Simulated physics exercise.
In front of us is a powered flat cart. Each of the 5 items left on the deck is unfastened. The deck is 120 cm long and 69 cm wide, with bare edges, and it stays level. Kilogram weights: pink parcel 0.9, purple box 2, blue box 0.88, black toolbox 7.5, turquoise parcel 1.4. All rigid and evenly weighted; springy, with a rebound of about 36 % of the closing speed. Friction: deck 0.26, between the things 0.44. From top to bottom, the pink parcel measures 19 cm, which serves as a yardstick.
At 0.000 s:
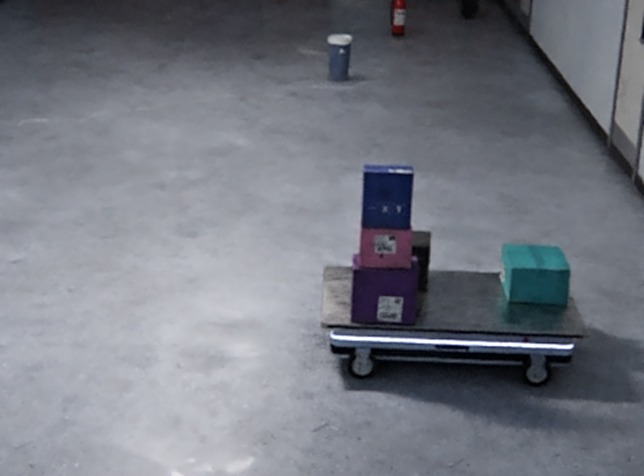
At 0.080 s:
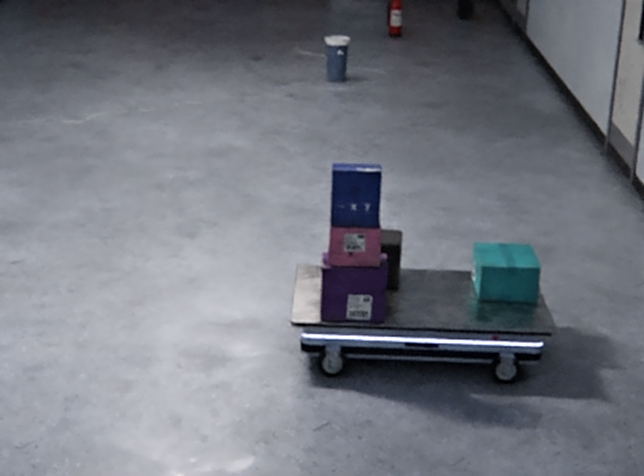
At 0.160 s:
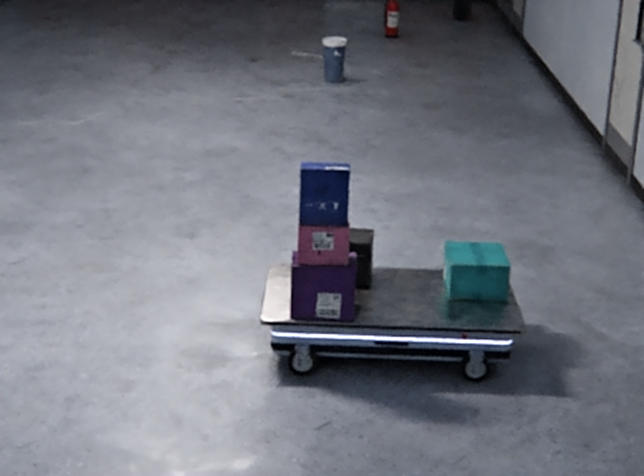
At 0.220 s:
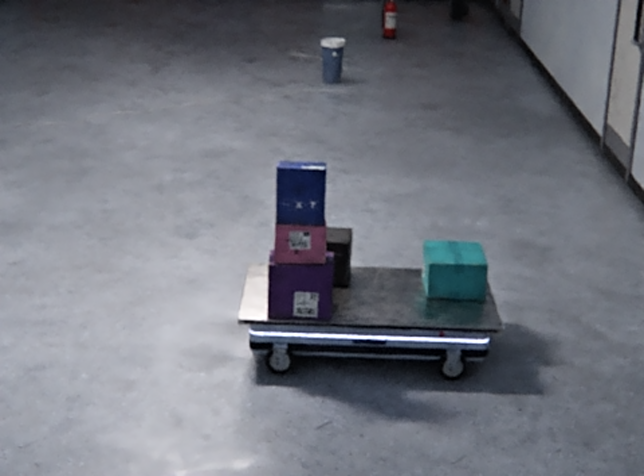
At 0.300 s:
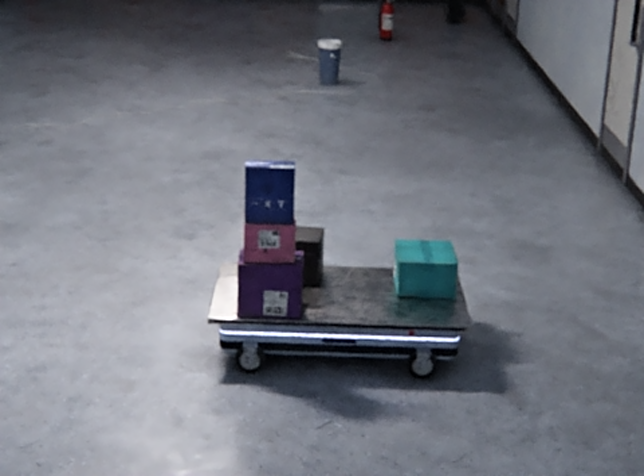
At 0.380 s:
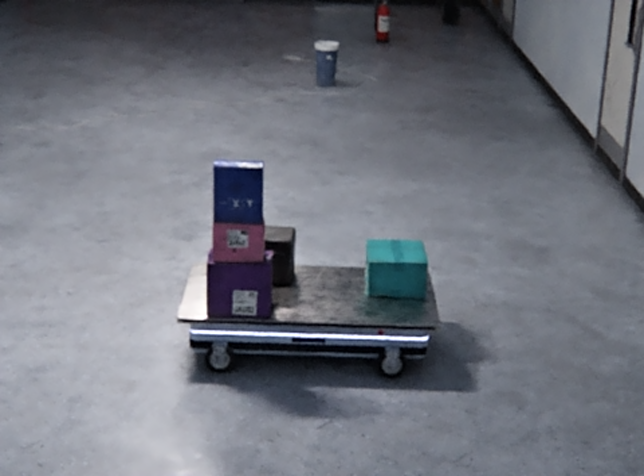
A flat cart carrying a blue box on a pink parcel on a purple box, with a dark box and a turquoise parcel alongside, rolled steadily leftward across the grey floor.
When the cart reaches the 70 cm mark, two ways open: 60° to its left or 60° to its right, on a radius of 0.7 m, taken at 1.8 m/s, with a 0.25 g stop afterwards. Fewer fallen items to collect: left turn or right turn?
Right.
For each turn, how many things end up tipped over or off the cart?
Count for left: 5; count for right: 4.
Turning left. At 0.88 s, 158 cm covered, turned 57°; pink parcel, purple box, blue box and black toolbox now off the cart; turquoise parcel slid 20 cm.
After 1.28 s, 218 cm covered, turned 60°; turquoise parcel now off the cart.
By the end (2.1 s), off the cart, pink parcel, purple box, blue box, black toolbox and turquoise parcel.
Turning right instead, pink parcel, purple box, blue box and black toolbox tipped over or off the cart, 4 of 5 in all.
